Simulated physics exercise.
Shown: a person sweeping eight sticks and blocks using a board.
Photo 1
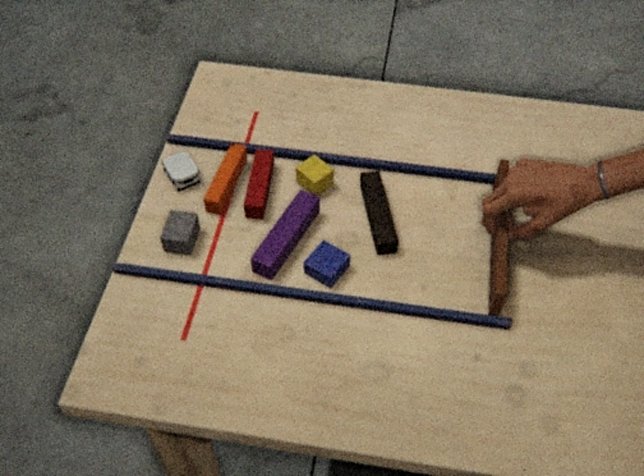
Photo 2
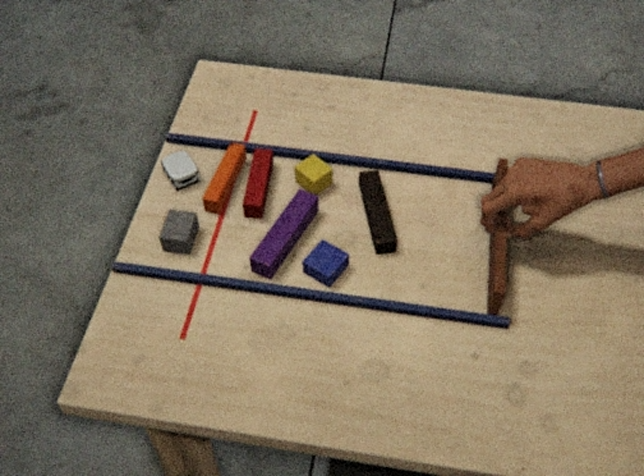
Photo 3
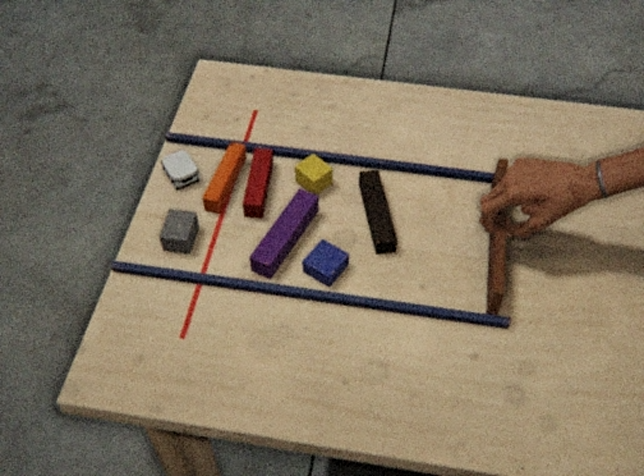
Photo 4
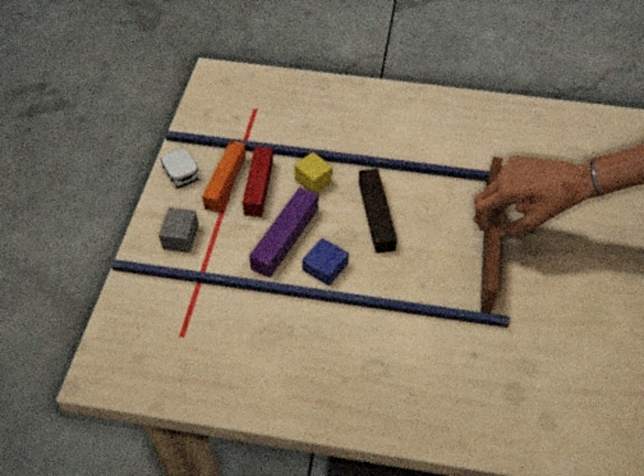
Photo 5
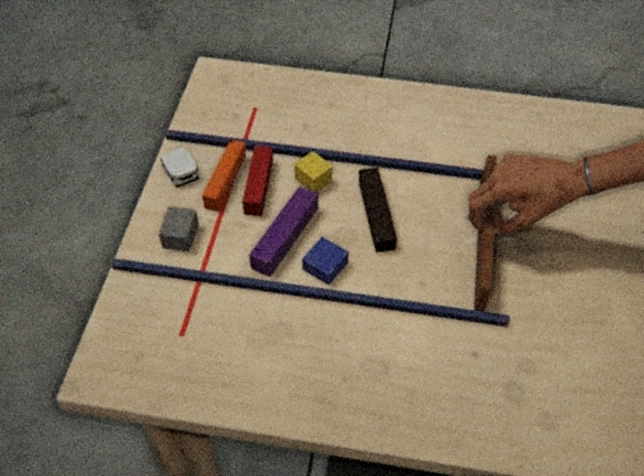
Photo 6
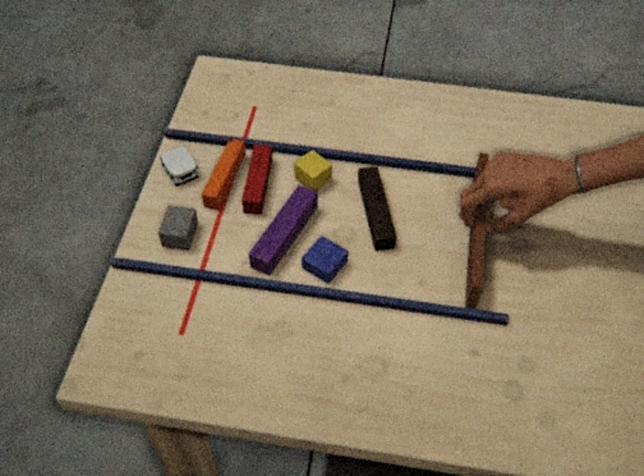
In the video, a hand slowly slides a brown board a short way left between two dark blue rails on a wooden table, while the colored sticks and blocks near a red line stay still, untouched by the board.
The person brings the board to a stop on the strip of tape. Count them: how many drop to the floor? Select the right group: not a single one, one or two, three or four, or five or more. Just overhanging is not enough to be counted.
Looks like just one or two of them go over the edge.
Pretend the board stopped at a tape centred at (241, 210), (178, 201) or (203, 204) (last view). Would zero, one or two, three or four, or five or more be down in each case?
So, tape by tape, it's not one, then three to four, then three or four.
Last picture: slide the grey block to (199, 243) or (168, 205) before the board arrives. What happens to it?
The grey block: Stays put, then stays put.
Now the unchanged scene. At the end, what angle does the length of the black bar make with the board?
Angle: Around 0°.
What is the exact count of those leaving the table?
That makes a total of 1.
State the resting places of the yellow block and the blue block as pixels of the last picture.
Result: One about (201, 159), other about (191, 246).
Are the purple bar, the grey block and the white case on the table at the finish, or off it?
In short, the purple bar hangs on, the grey block hangs on, the white case goes off the edge.
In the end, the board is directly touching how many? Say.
The count in contact is 2.
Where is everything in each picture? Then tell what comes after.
In the first frame, white case (182, 172); grey block (181, 233); orange stick (226, 179); board (499, 235); tape (224, 212).
In the second frame, grey block (180, 232); red stick (259, 183).
In the third frame, orange stick (225, 177); blue block (326, 263).
In the fourth frame, white case (180, 169); yellow block (314, 174).
In the fifth frame, grey block (179, 229); black bar (377, 209).
In the sixth frame, white case (180, 167); grey block (179, 228); orange stick (224, 173); board (477, 228); tape (222, 207).
Soon after, none off yet; white case at rest near (180, 167); grey block at rest near (179, 228); orange stick at rest near (224, 173).
Then, none off yet; white case at rest near (180, 167); grey block at rest near (179, 228); orange stick at rest near (219, 173).
At rest, the number that fall off is one or two; fallen, white case.
